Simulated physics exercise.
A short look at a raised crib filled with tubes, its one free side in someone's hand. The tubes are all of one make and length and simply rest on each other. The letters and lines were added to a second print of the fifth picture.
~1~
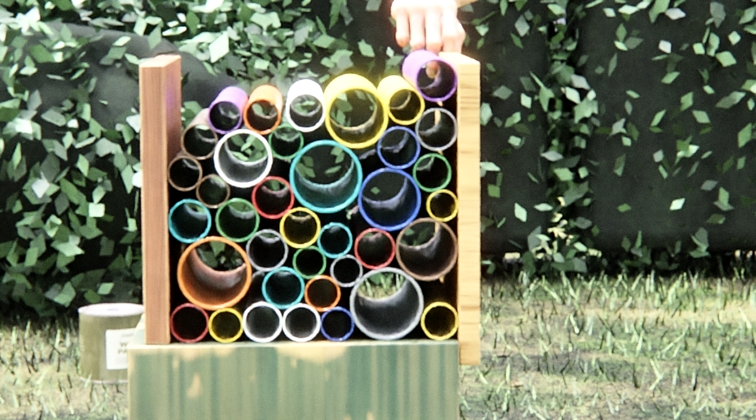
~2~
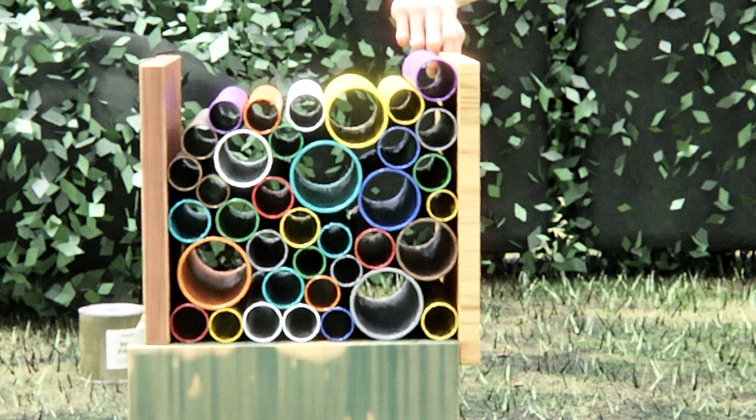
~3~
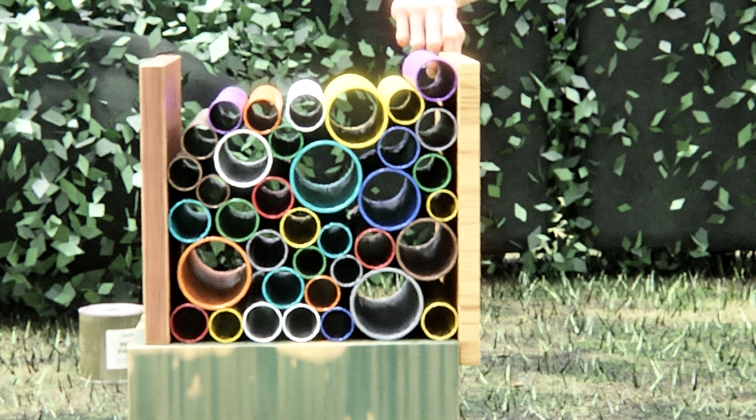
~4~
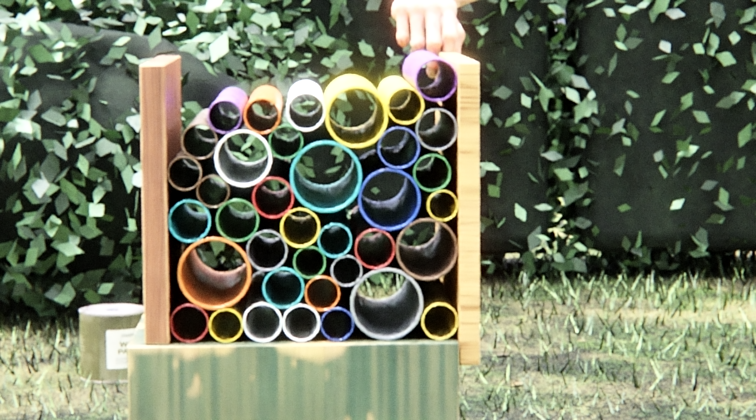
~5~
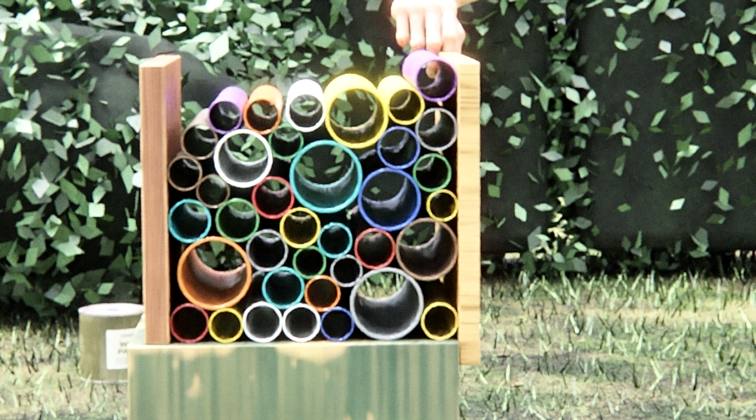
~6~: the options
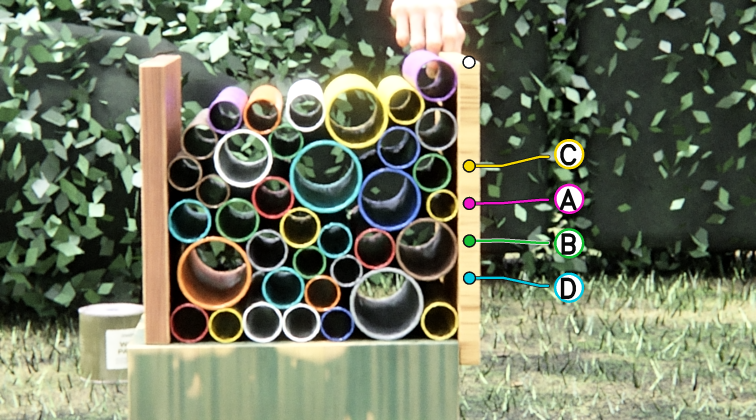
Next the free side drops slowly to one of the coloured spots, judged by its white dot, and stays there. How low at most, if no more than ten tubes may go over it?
No lower than D.
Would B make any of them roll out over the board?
Yes, at B.
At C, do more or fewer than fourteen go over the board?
Fewer than fourteen.
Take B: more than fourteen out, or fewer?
It loses fewer than fourteen.
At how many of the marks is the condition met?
Four of the four.
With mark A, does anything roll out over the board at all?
Yes, at A.
On the marked copy, A at (469, 203); B at (469, 241); C at (469, 166); D at (470, 279); the white dot at (469, 62).
With D. Early on, top of the board (459, 154).
Further on, top of the board (459, 256).
At the end, top of the board (459, 278), about seven out over the board.
As for the rest, A about four out over the board; B about seven out over the board; C three out over the board.
